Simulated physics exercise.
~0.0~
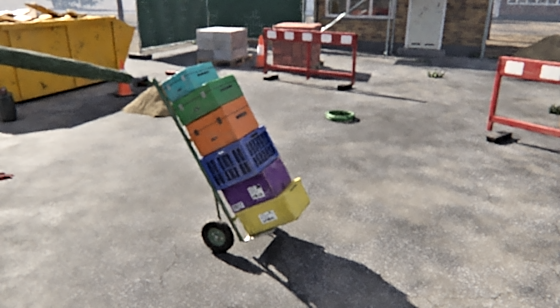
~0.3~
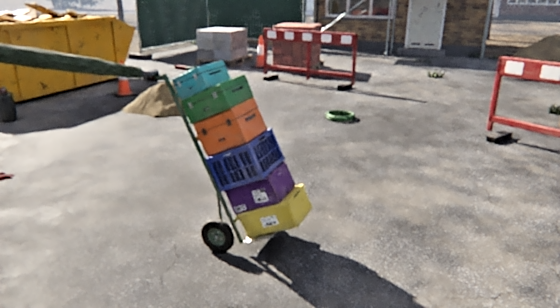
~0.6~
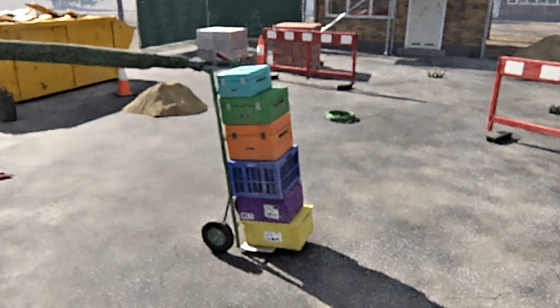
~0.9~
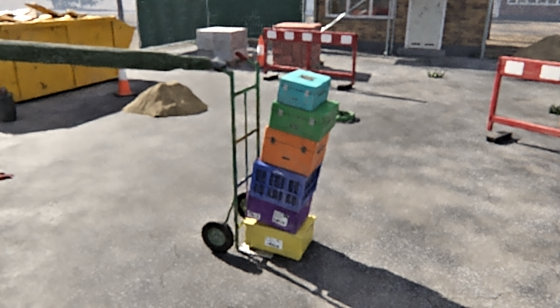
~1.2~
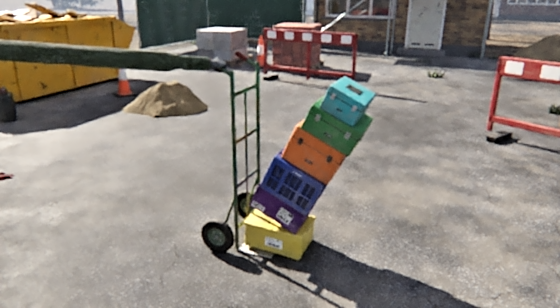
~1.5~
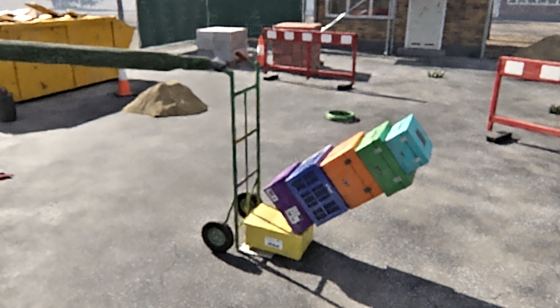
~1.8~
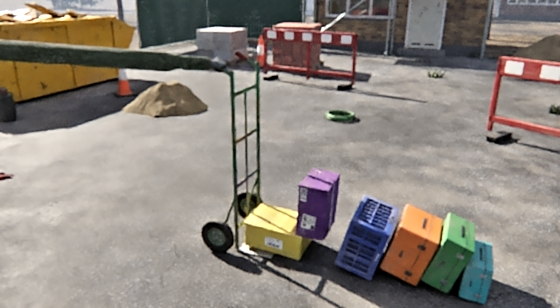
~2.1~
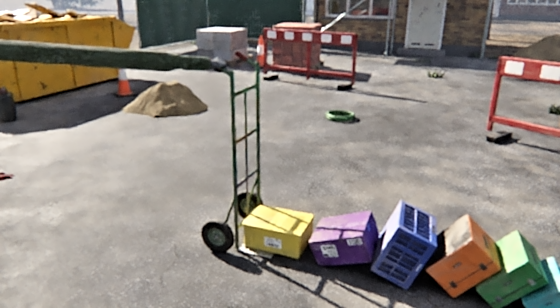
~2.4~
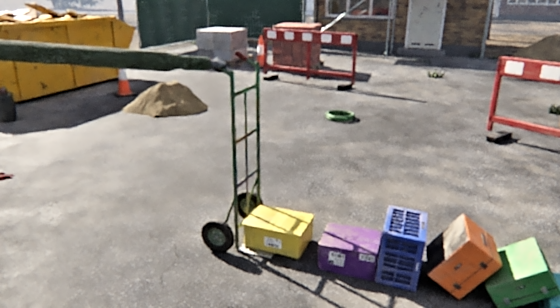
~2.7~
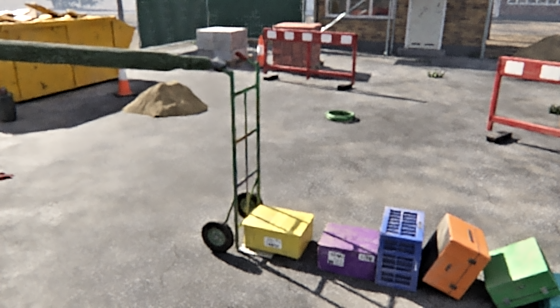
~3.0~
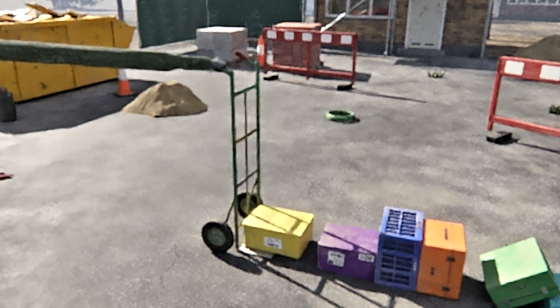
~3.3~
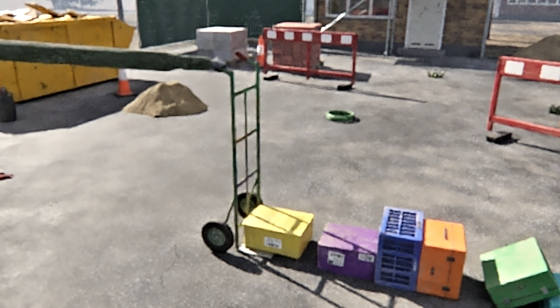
In a paved yard with a yellow skip, a sand pile and red barriers, a two-wheeled hand truck leans back to the left, carrying a stack of six colourful boxes. The truck swings upright, and the stack keeps going, leaning away from its frame to the right. Everything above the yellow tote tips over together, with the turquoise and green toolboxes leading the way down. The boxes separate and tumble across the ground, and the orange toolbox rocks back against the blue crate. At the end the truck stands upright with only the yellow tote at its base, the fallen boxes strewn to the right.
